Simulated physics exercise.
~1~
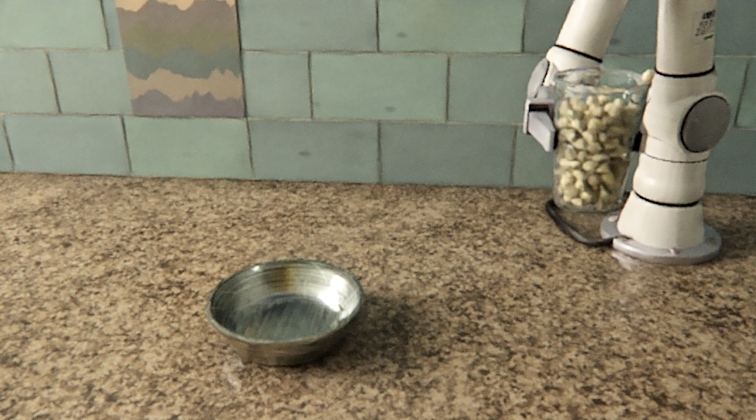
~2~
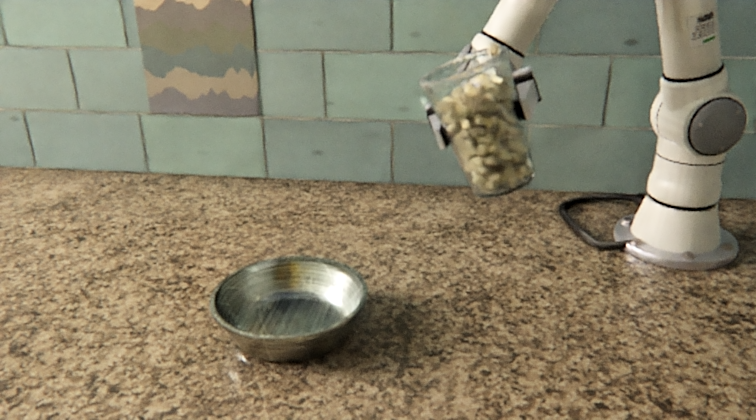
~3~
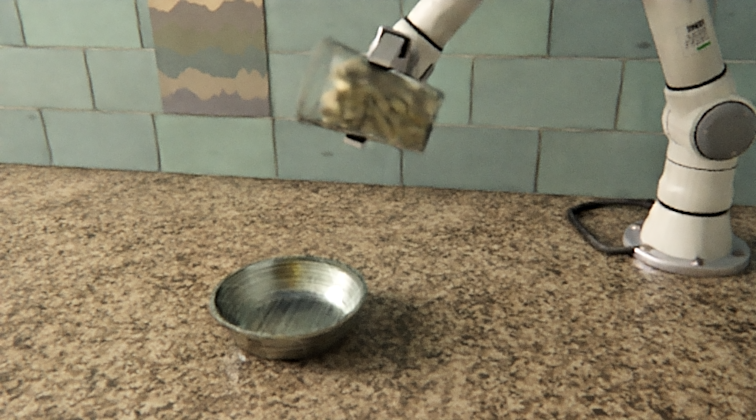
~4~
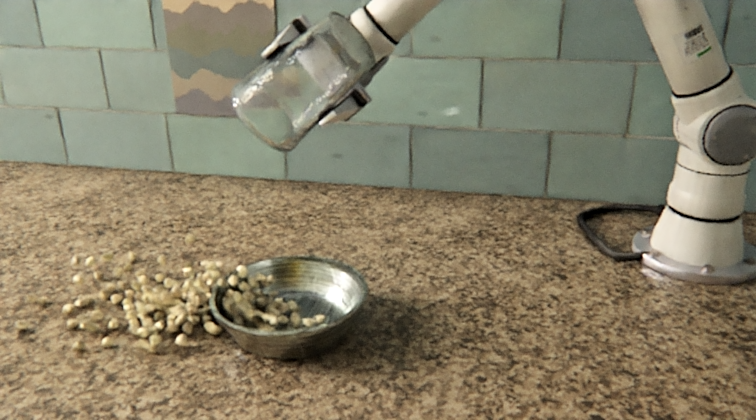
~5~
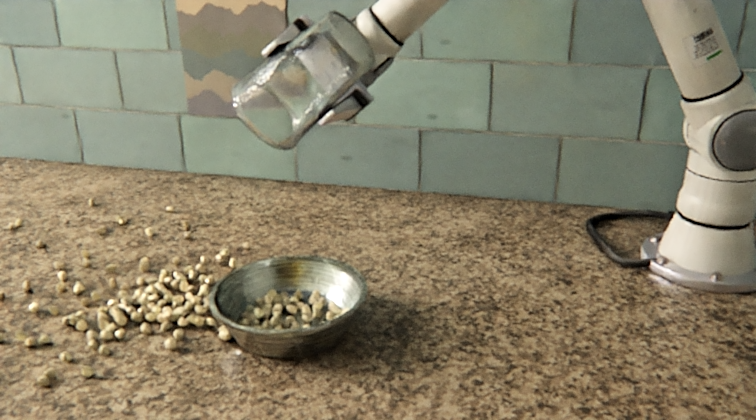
A white robot arm at the right holds a clear glass tumbler packed with pale beans above a speckled brown countertop, seen from the front and slightly above. A shallow metal bowl sits left of centre, before a green tiled wall with a patterned brown and grey panel. The arm lifts the tumbler and carries it left, leaning it over until it lies on its side. It then tips the tumbler mouth down, and the beans spill out, many landing left of the bowl. The emptied tumbler stays tilted aloft while most beans lie scattered on the counter and a smaller heap rests in the bowl.
